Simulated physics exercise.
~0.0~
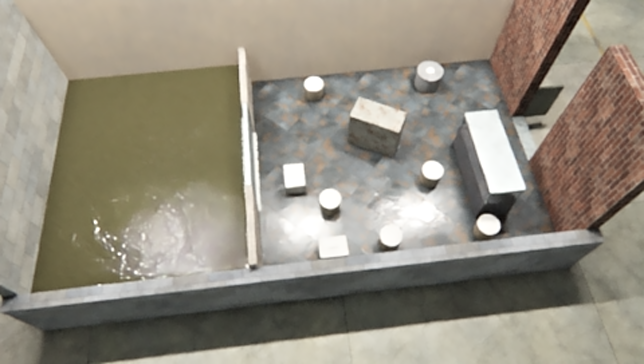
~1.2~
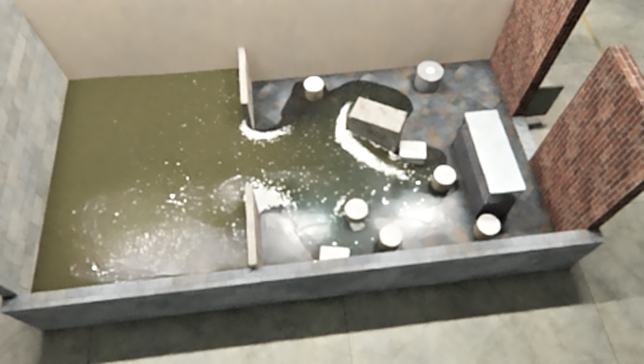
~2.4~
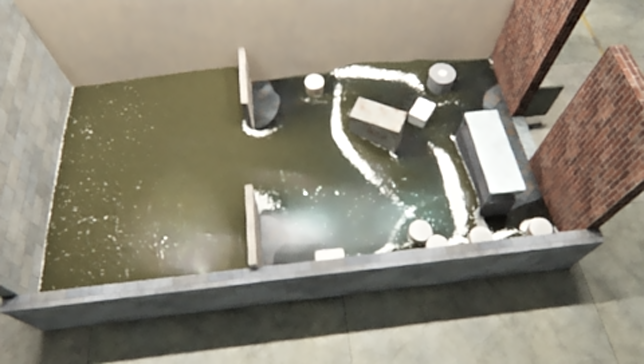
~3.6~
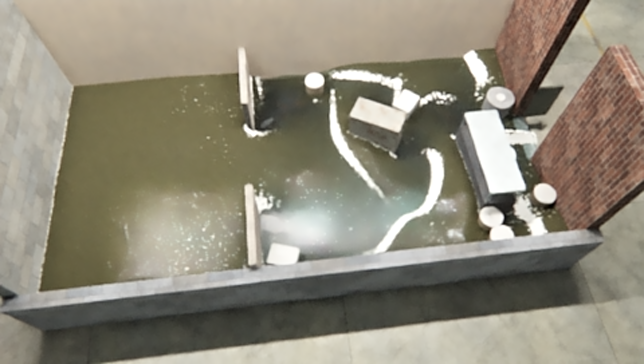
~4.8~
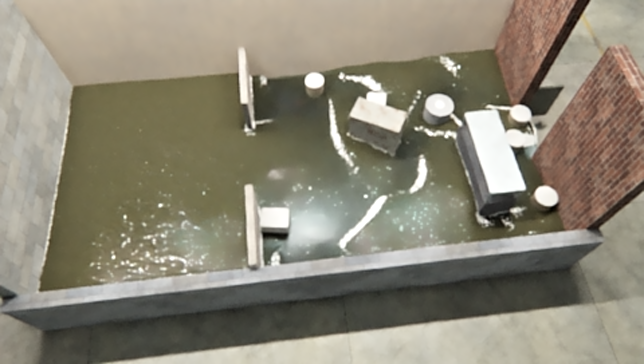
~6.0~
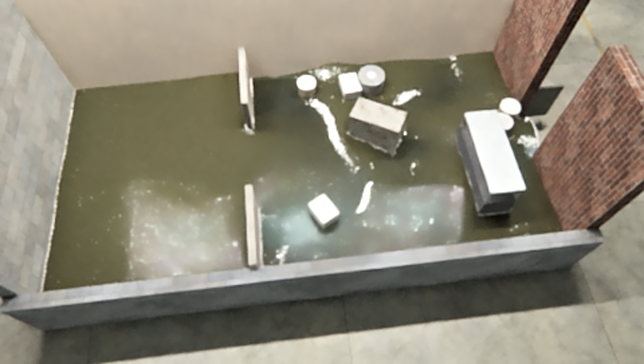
In the video, murky green water held behind a partition bursts through an opening into a room with small pale tubs and boxes, sweeping many toward the brick walls at right; some leave view, while others drift back, as water covers both rooms around two large blocks.
